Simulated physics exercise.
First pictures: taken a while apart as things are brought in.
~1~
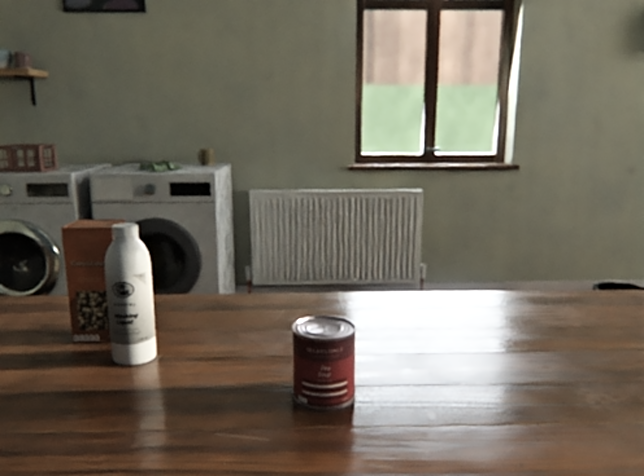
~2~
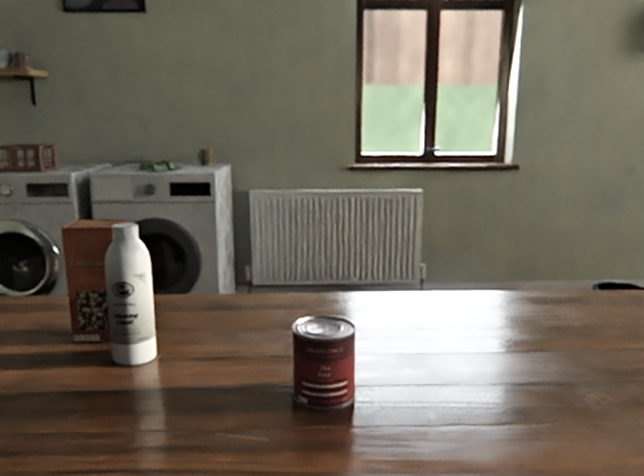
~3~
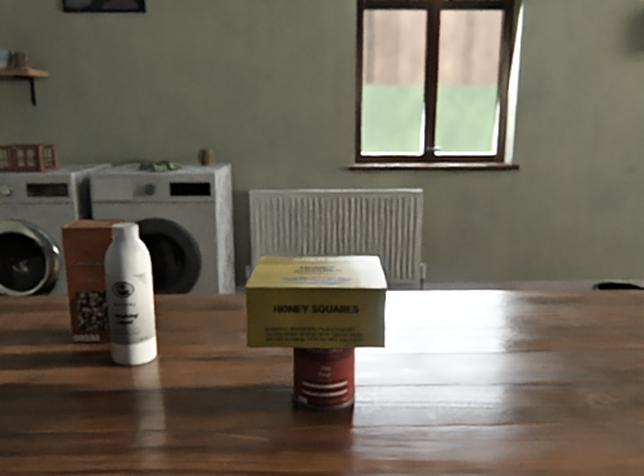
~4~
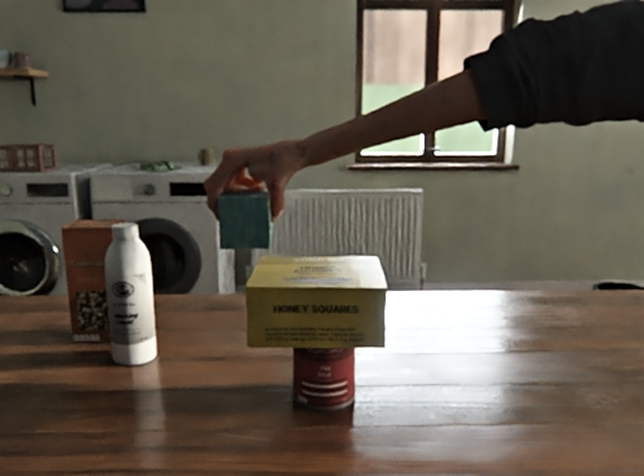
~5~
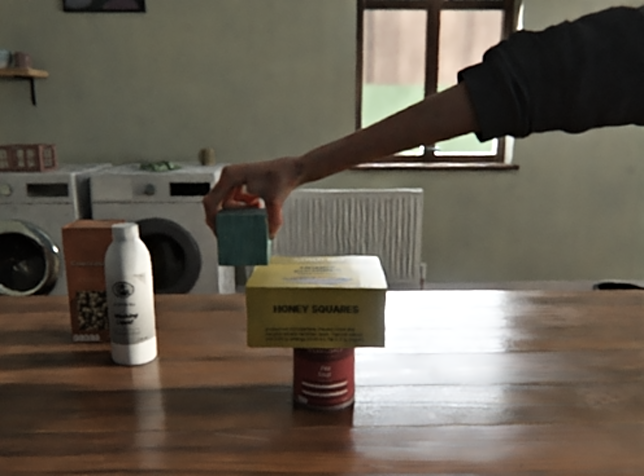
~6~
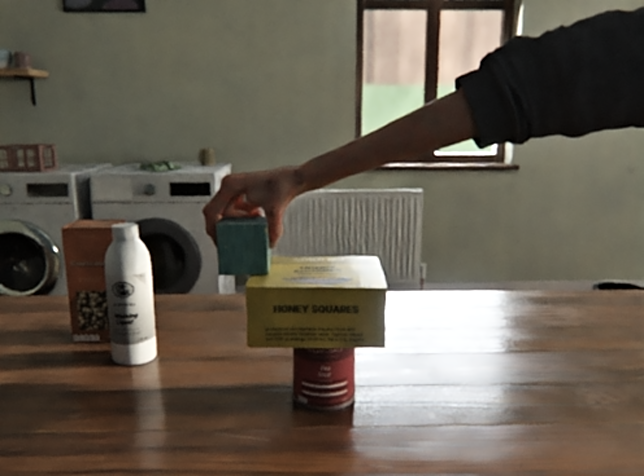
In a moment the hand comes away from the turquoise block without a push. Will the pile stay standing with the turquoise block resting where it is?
Unstable.
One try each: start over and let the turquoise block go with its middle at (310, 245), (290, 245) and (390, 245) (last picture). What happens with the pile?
The pile does not fall at first, does not fall second and goes down third.
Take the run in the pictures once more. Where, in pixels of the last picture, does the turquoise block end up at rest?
Near (71, 388).
Then, 0.30 s after the last picture, turquoise block now fallen; yellow box tipped 36° from how it was.
Then, 0.40 s after the last picture, yellow box tipped 72° from how it was.
Then, 0.50 s after the last picture, yellow box now fallen.
Then, 1.00 s after the last picture, nothing new.
At rest, fallen, turquoise block and yellow box; the other 3 in place. Seen from the same camera at the end, turquoise block near (72, 387). The pile comes apart.
